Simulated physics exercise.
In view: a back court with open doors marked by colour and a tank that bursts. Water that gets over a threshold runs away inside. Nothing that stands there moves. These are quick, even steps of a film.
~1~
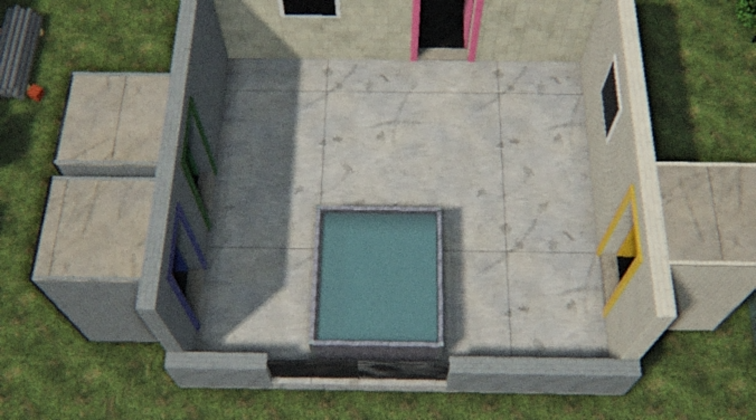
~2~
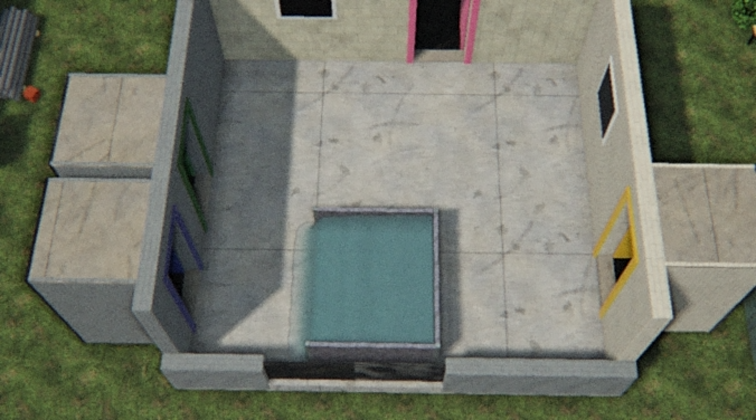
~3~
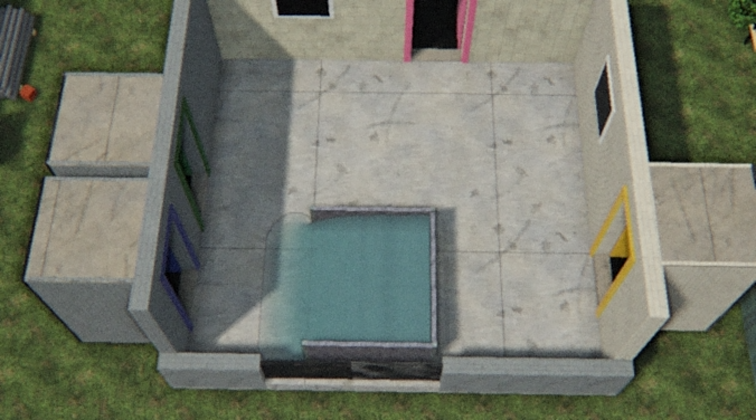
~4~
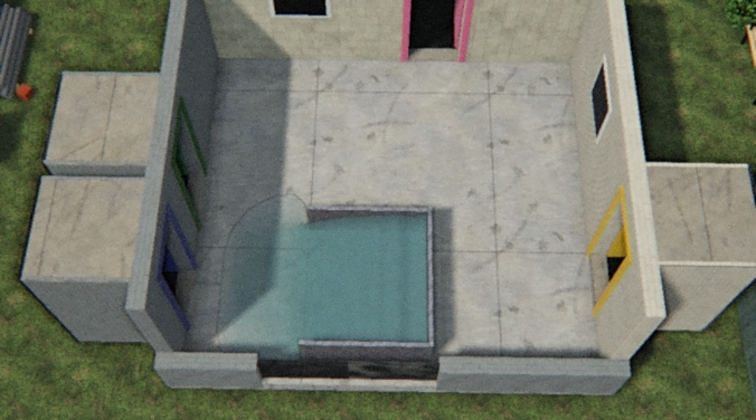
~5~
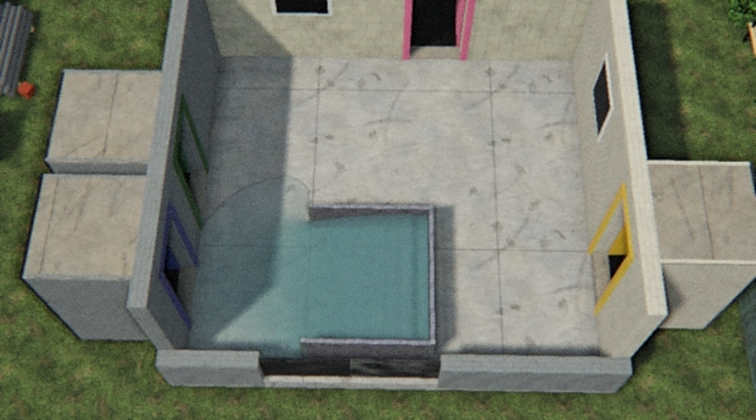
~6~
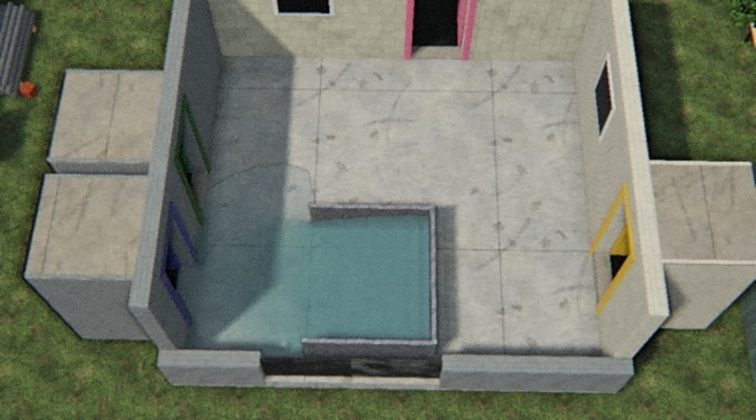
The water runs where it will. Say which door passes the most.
It is the blue one.
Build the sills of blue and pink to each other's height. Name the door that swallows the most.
I say the one in blue.
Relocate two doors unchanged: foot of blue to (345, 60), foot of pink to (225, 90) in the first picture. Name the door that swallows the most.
I say the pink door.
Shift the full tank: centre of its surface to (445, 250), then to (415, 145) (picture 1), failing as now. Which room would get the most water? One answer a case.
The blue door; the green door.
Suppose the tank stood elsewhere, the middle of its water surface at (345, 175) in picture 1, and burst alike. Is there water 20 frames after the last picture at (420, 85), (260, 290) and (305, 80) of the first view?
One after the other: Wet, awash, wet.
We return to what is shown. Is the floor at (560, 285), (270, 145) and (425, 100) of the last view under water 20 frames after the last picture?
One after the other: Not flooded, under water, no water.
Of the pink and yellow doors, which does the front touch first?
First comes the pink-painted one.
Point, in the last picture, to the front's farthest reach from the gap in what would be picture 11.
I would point to (216, 119).
A moment on, water covers 20 % of the floor; blue door a lot in, pink door not reached, green door a trickle in, yellow door not reached.
Next, water covers 25 % of the floor; blue door a lot in, pink door not reached, green door some in, yellow door not reached.
Then, water covers 40 % of the floor; blue door a lot in, pink door not reached, green door a lot in, yellow door not reached.
Later, water covers 70 % of the floor; blue door a lot in, pink door a trickle in, green door a lot in, yellow door wet at the sill, nothing in.
In the end, water covers 95 % of the floor; blue door a lot in, pink door a trickle in, green door a lot in, yellow door wet at the sill, nothing in; the blue door has let in the most.
